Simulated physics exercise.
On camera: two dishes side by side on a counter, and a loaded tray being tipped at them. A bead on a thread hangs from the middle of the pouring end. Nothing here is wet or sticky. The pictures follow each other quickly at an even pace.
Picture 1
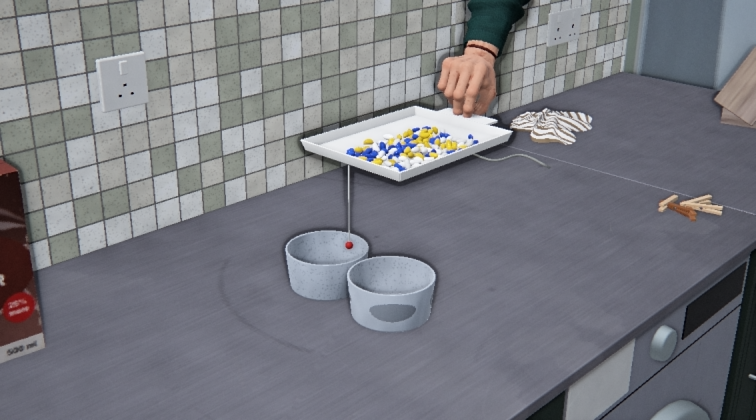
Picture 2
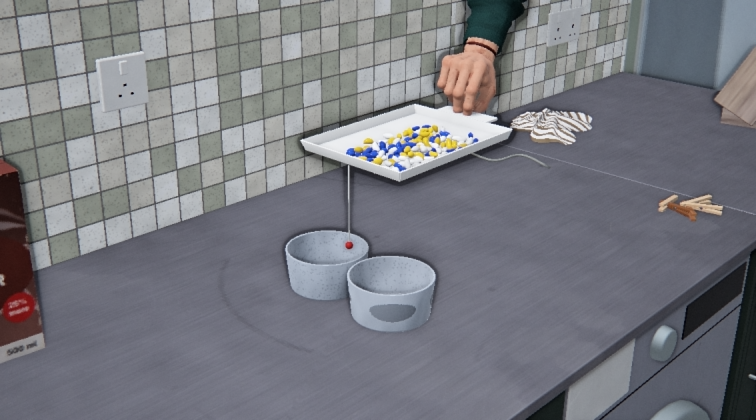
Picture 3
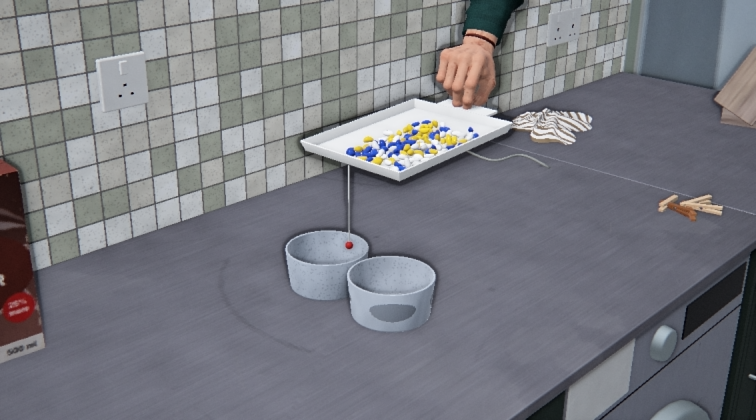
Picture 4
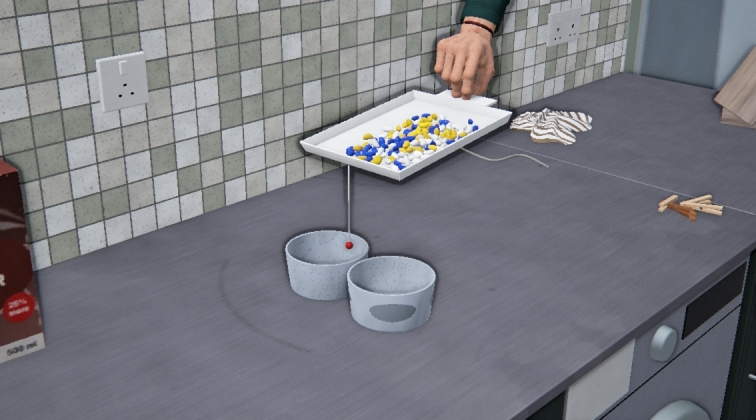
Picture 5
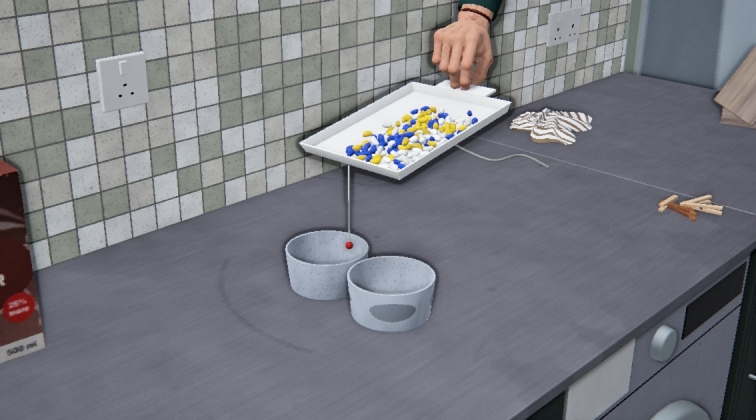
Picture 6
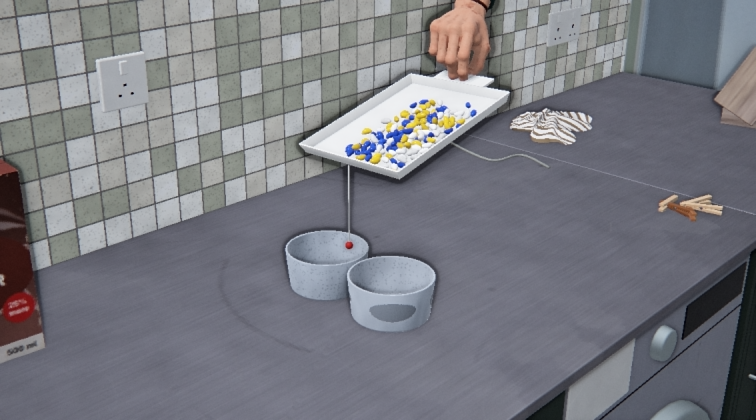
A white tray of blue, yellow and white jelly beans is held above a dark grey kitchen counter, seen from slightly above against green and cream tiles. Two grey dishes sit side by side below, a red bead hanging on a thread by the left one. The hand at the tray's far end rises slightly, gradually tilting it toward its left corner, while the view stays still.
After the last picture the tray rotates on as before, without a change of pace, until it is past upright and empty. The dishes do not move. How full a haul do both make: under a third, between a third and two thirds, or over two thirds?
Caught overall: From one third to two thirds.
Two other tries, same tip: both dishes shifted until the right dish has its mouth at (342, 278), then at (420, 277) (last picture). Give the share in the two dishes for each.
About 90 and 10 per cent.
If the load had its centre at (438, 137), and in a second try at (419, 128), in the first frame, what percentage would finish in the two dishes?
Roughly 60 per cent, and 50 per cent.
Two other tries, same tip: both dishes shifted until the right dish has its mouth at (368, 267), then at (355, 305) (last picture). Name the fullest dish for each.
In turn: The dish on the left; the dish on the left.
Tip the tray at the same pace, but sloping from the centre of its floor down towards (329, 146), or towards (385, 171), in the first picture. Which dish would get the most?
At the first place the left dish, at the second the dish on the right.
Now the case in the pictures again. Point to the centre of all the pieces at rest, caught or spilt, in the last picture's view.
Close to (319, 296).
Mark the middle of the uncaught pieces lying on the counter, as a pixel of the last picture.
Around (282, 325).
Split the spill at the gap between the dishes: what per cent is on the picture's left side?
Roughly 90 in a hundred.
Soon after the last picture, tray tipped steeply; nearly all on the tray; a stray few in the left dish; a stray few in the air.
A little later, tray tipped right over; a stray few on the tray; a stray few in the right dish; about a third in the left dish; about a third outside both; about a quarter in the air.
Later still, tray tipped past a quarter turn; a small part in the right dish; about half in the left dish; about half outside both.
At rest, tray tipped past a quarter turn; a small part in the right dish; about half in the left dish; about half outside both.
